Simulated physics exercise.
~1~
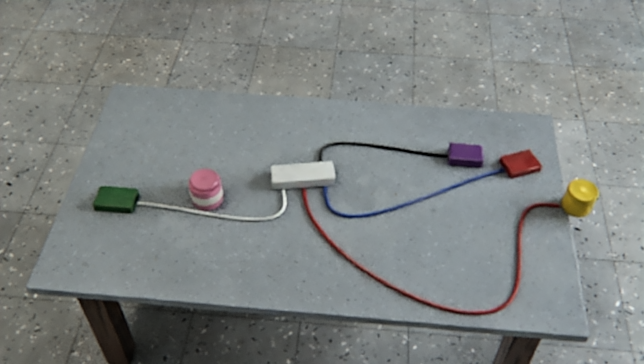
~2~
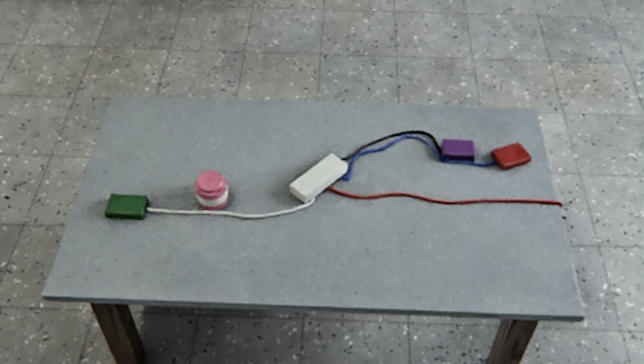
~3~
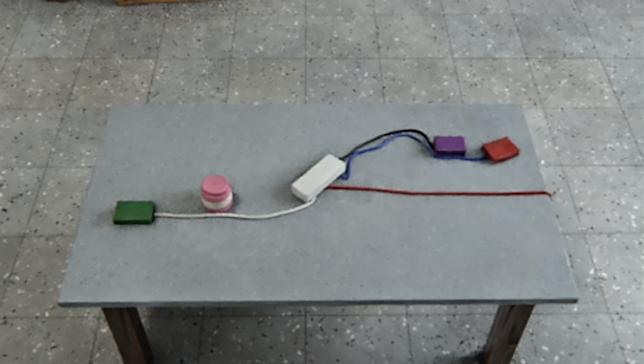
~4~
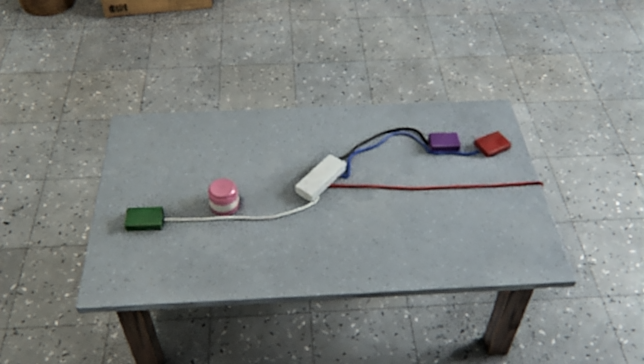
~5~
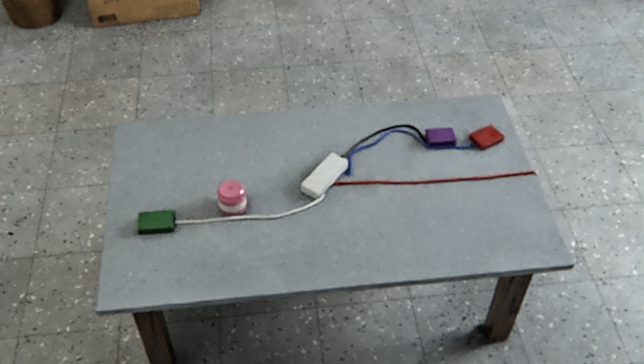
The yellow cylinder at the table's right end disappeared over the edge, pulling its red cord taut and swinging the white power strip round at a slant, slightly to the right, while the green, purple and red boxes and pink jar stayed on top.
